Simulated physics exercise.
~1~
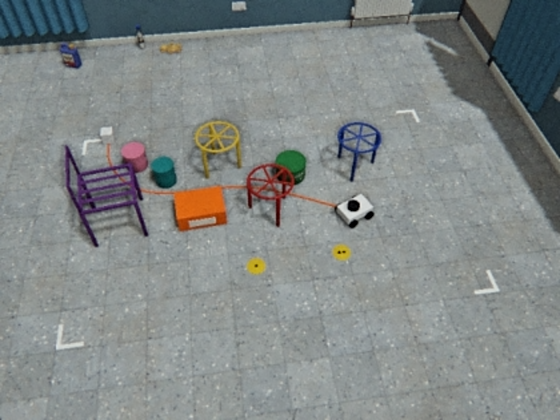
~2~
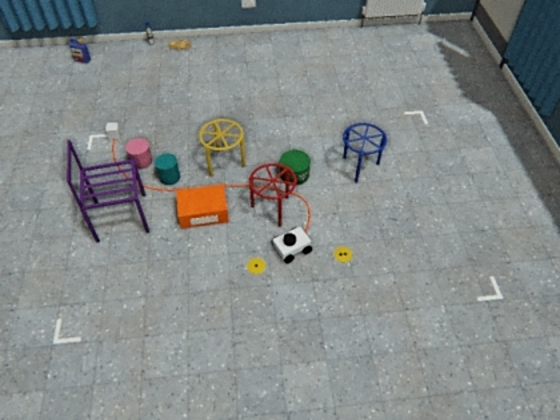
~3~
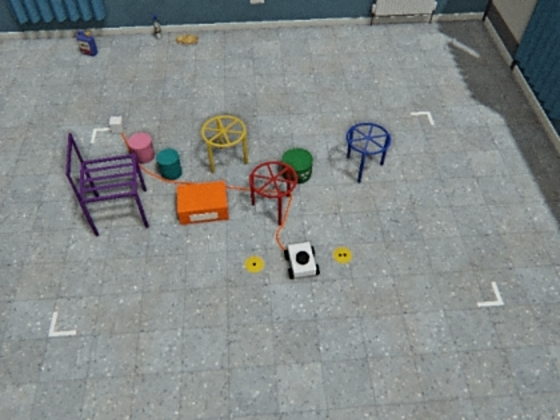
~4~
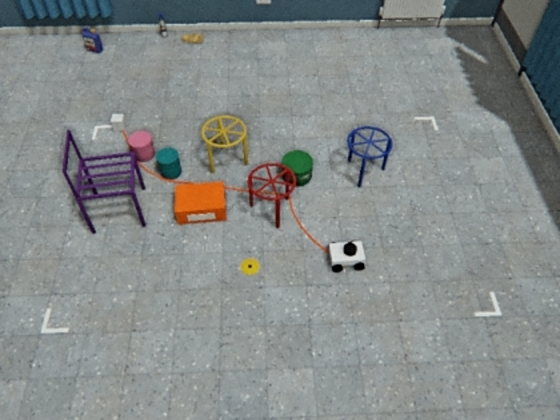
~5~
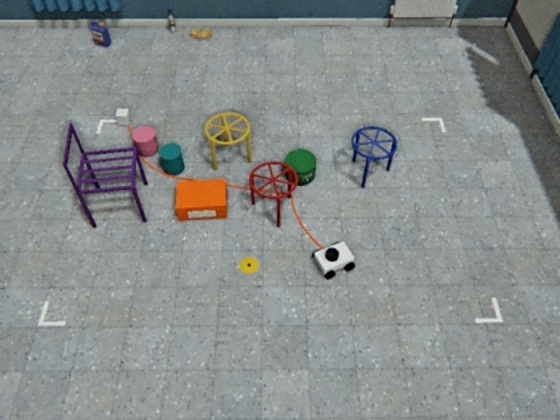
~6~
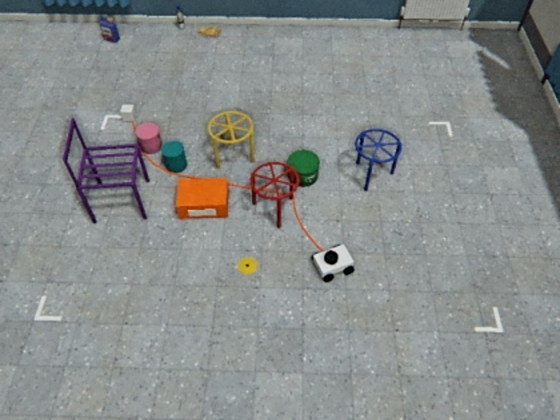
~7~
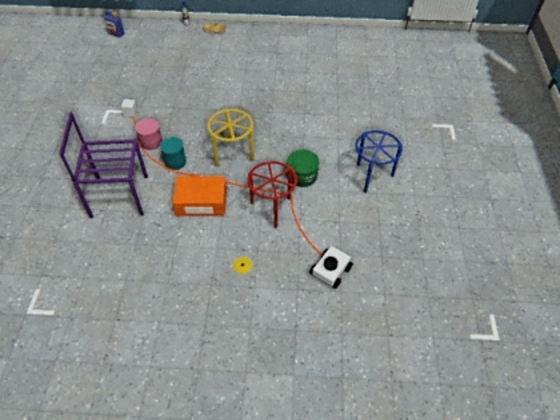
On a grey tiled floor, a small white cart trailing an orange lead among stools, bins, a carton and a purple chair rolled left and down, then back right, and stopped near the red stool with everything else still in place.
